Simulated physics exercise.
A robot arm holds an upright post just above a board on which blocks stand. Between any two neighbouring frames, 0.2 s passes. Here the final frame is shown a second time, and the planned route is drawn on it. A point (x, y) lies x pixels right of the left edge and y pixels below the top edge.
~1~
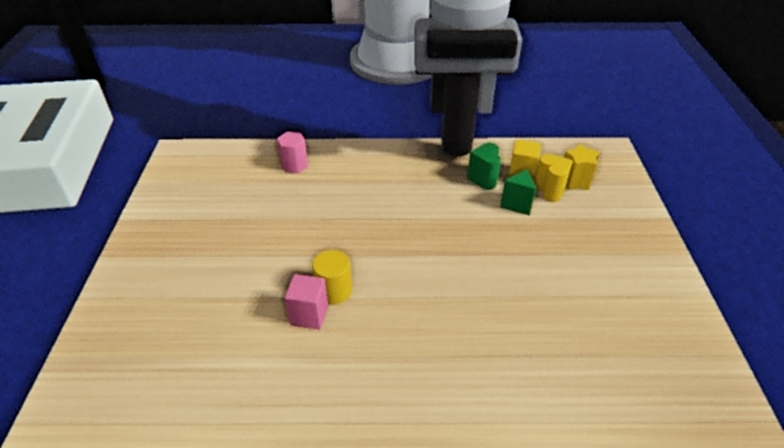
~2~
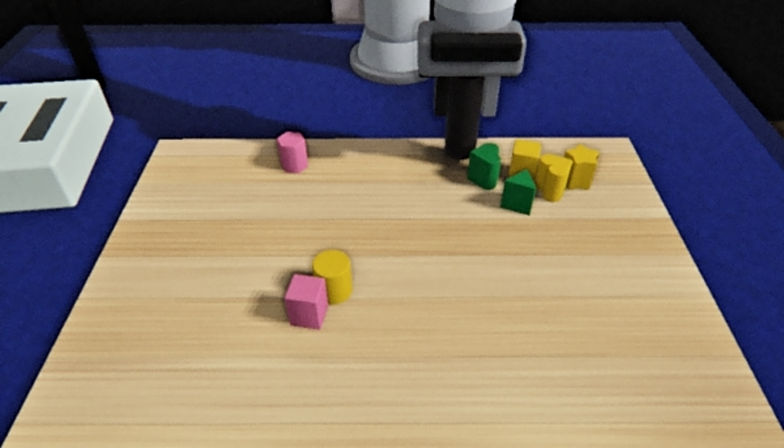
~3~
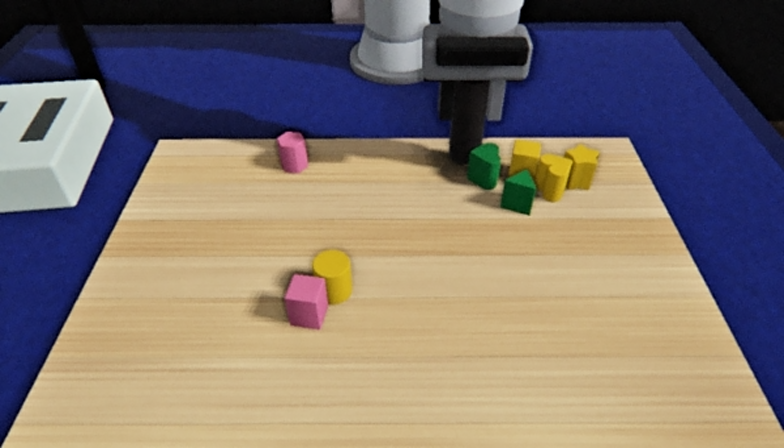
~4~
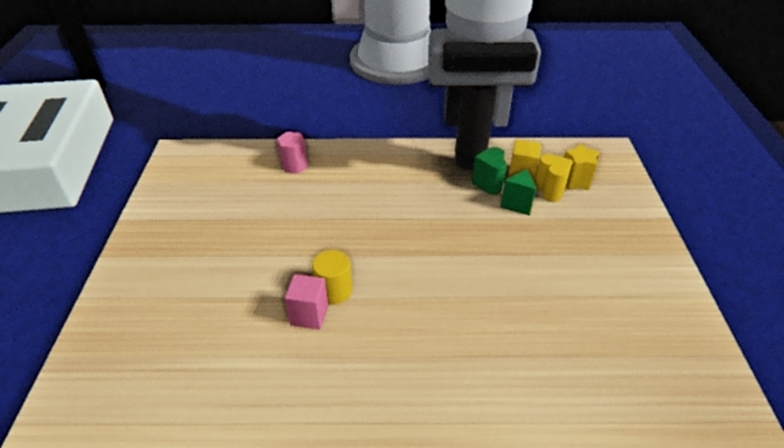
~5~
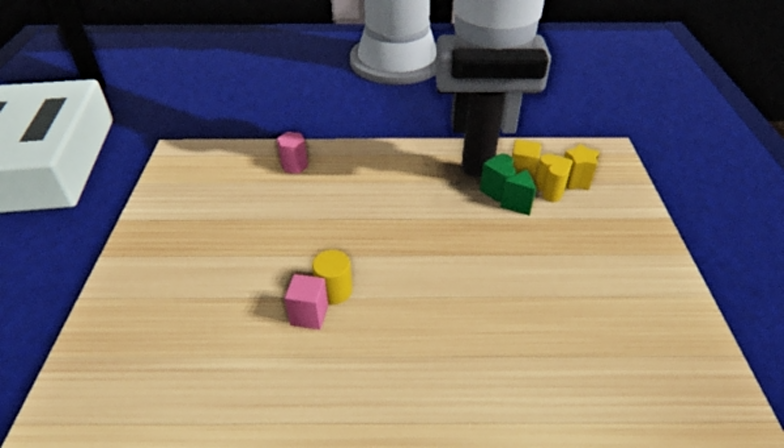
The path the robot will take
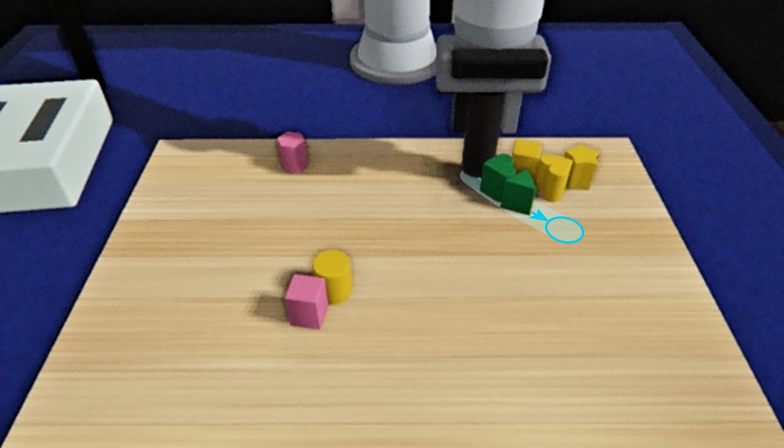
A pale wooden board on a blue-covered table is seen from above its front edge, the view fixed. Green and yellow blocks cluster at the upper right beside a robot arm's dark upright post, with a pink block at the upper left and a pink cube beside a yellow cylinder nearer the middle. The post edges right and slightly forward, then pushes the green heart-shaped block toward the green triangle.
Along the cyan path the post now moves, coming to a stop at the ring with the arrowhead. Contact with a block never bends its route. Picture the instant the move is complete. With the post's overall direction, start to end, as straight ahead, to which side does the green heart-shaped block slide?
Towards the right-hand side.
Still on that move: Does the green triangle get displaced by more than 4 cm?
Yes, I think so.
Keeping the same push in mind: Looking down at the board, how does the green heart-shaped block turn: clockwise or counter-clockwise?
Prediction: Clockwise.
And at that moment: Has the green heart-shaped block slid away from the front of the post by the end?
No, I don't think so.
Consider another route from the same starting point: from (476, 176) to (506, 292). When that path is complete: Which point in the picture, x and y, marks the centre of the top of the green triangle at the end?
That would be at about pixel (554, 192).
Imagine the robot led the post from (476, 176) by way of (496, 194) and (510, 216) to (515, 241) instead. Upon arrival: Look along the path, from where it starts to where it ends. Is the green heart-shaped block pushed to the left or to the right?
The shift is to the left of that direction.
Path on the board, from (476, 176) through (516, 203) to (565, 230).
On the path given first. One third of the way, post (504, 187); green heart-shaped block (527, 185), turned 25° clockwise; green triangle (549, 196), turned 30° anticlockwise.
Two thirds of the way, post (534, 205); green heart-shaped block (556, 205), turned 30° clockwise; green triangle (580, 213), turned 25° anticlockwise.
At the end, post (567, 222); green heart-shaped block (584, 225), turned 40° clockwise; green triangle (611, 232), turned 20° anticlockwise; yellow square block in place.
